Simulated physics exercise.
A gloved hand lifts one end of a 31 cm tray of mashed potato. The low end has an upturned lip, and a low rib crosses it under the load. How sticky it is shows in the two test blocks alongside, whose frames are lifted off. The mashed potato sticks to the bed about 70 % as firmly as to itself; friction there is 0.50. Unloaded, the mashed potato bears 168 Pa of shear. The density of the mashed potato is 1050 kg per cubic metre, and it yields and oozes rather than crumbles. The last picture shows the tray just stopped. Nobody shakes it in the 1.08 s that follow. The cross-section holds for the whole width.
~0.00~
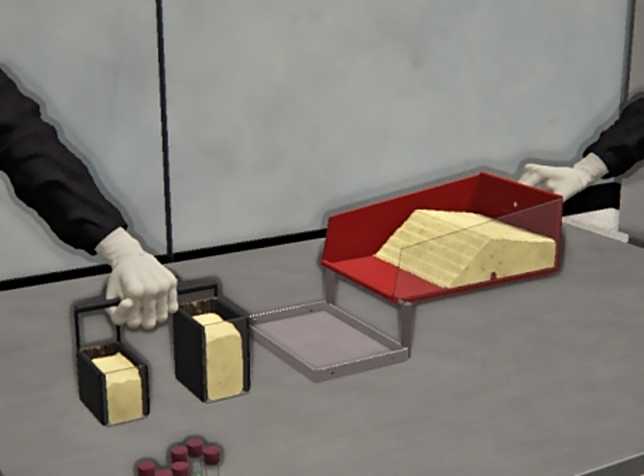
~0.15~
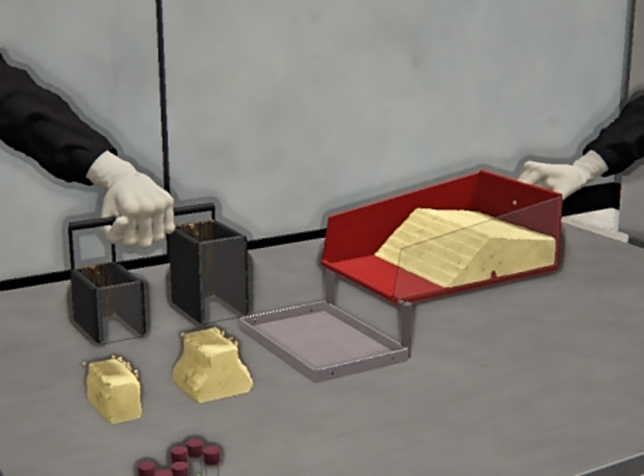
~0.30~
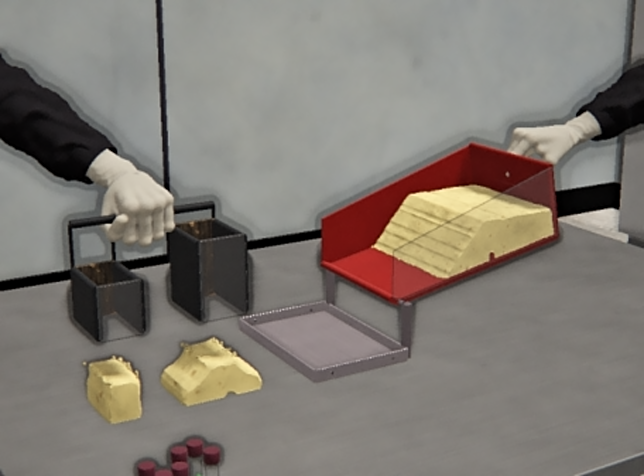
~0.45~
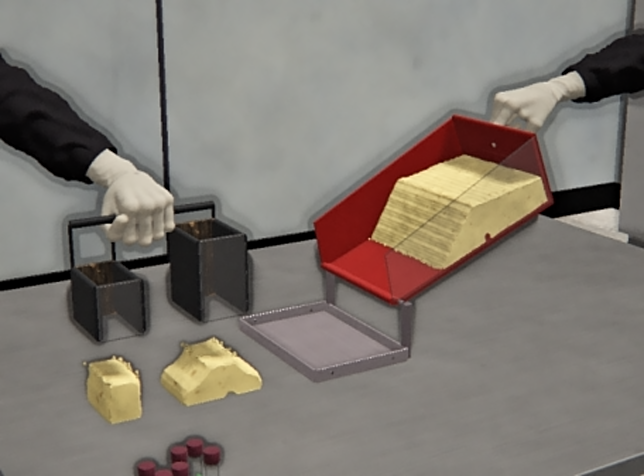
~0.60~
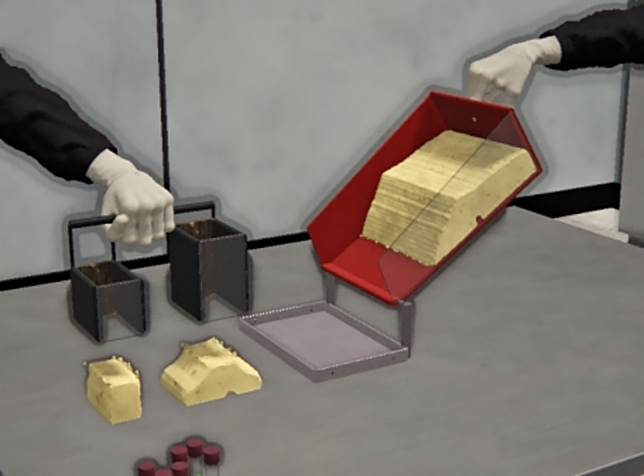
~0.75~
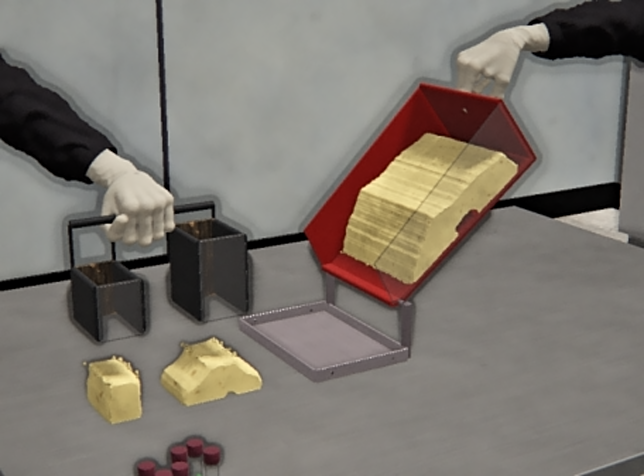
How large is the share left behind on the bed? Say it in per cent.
Close to 22 per cent.
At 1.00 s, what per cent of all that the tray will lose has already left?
Some 50 per cent.
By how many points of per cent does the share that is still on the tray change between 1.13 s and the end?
About 12 %.
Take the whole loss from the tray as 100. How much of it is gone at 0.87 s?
About 0 %.
After 0.87 s, the tilt is 38 degrees and 97 % is on the bed.
After 1.00 s, the tilt is 38 degrees and 58 % is on the bed.
After 1.13 s, the tilt is 38 degrees and 34 % is on the bed.
After 1.26 s, the tilt is 38 degrees and 24 % is on the bed.
After 1.80 s, at the end, the tilt is 38 degrees and 22 % is on the bed.
